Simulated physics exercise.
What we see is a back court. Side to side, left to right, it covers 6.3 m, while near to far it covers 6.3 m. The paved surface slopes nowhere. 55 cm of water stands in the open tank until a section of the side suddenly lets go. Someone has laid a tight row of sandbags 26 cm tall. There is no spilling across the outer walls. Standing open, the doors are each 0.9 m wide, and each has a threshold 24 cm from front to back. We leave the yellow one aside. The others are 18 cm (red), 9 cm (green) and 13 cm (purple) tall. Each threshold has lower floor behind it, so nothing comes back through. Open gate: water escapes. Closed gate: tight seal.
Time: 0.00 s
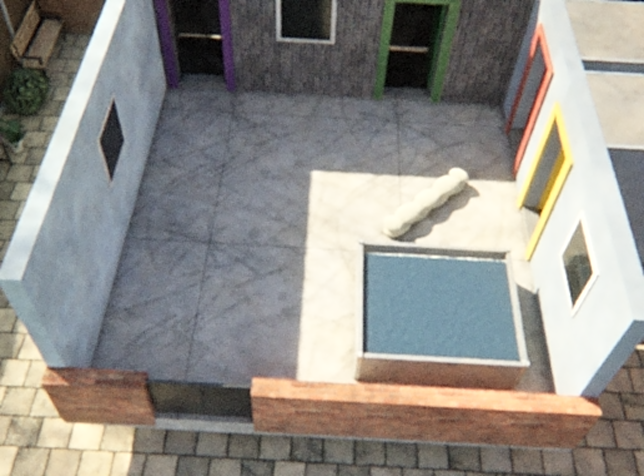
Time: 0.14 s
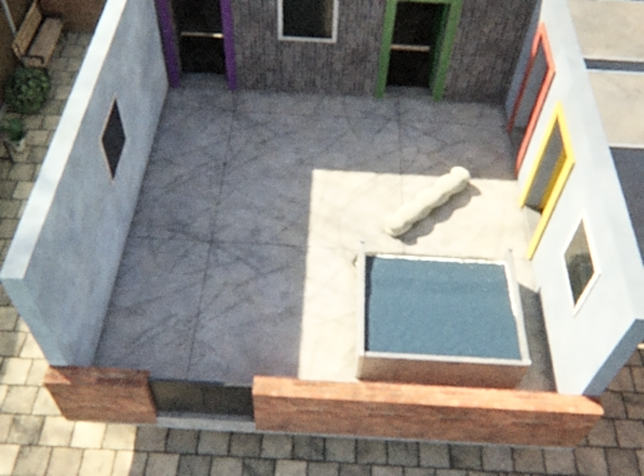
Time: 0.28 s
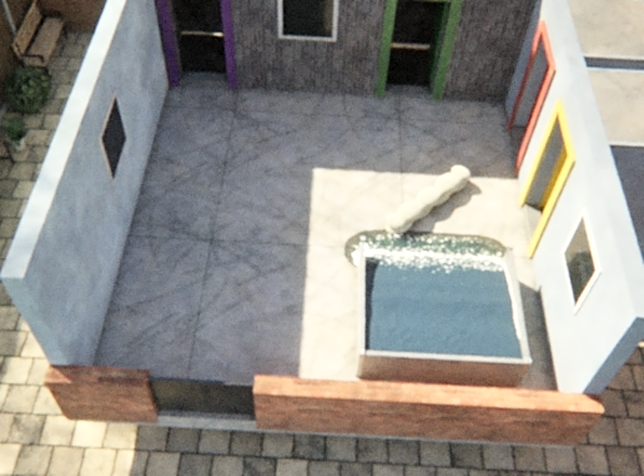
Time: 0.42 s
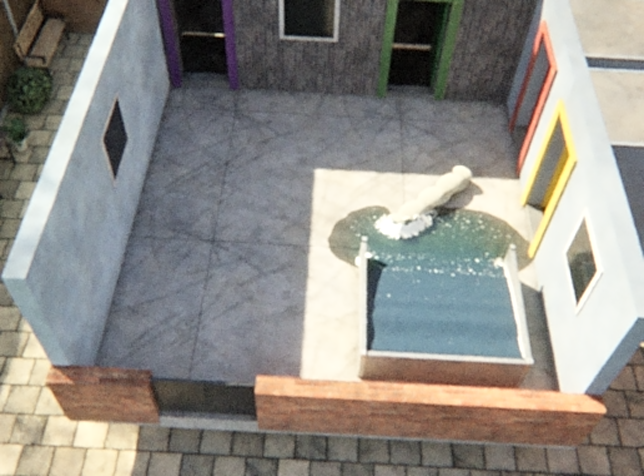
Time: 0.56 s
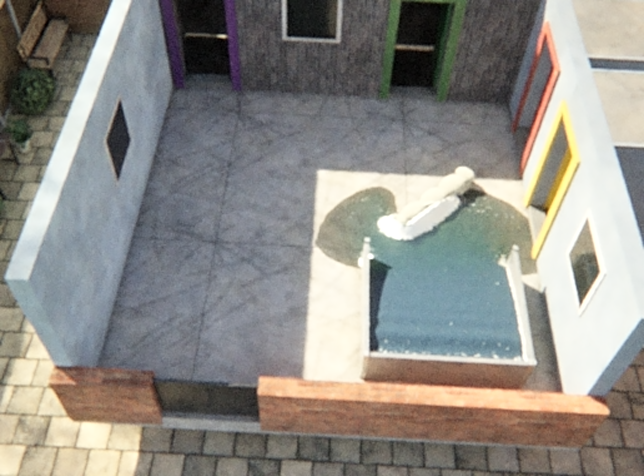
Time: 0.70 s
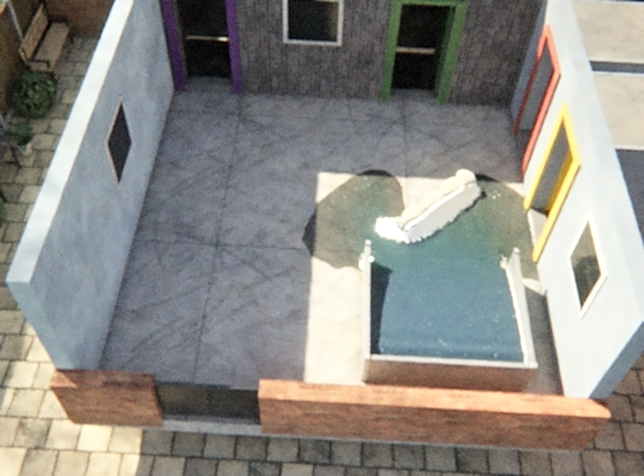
The clip shows a walled court with an open tank of still water; water then pours from the tank's far side, spreads over the paved floor around a pale, elongated object, and reaches the yellow door on the right.
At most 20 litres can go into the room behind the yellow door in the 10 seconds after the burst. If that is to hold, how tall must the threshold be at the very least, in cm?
Close to 25 cm is just enough.
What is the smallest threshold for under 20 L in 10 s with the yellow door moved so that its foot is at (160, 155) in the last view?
Minimum: Close to 11.0 cm.
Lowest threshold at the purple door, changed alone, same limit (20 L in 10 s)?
At purple, roughly 10.5 cm.
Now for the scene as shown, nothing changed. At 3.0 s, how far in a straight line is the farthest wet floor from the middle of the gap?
The front is some 6.0 m out.
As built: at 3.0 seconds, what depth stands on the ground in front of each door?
Door by door, in centimetres - red 13, green 12, purple 8, yellow 23.
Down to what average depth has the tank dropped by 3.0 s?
Some 13 cm.
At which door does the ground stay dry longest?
I'd say the purple door.
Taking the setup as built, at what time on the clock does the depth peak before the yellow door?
That happens close to 2.6 s on the clock.
After 1.4 s water covers 25 % of the floor, deepest (35 cm) near (411, 245); 13 cm at the yellow door, 0 litres in over its 9 cm threshold.
After 3.0 s water covers 60 % of the floor, deepest (28 cm) near (504, 119); 23 cm at the yellow door, 117 litres in over its 9 cm threshold.
After 10.0 s water covers 90 % of the floor, deepest (11 cm) near (349, 413); 5 cm at the yellow door, 177 litres in over its 9 cm threshold.
At the yellow door as built, the water arrived by 0.6 s and peaked near 25 cm at 2.6 s.
Run again over the same 10 s with other heights there, 34 litres in over 21.5 cm, 8 litres over 29 cm. The limit of 20 litres is kept from about 25 cm up.
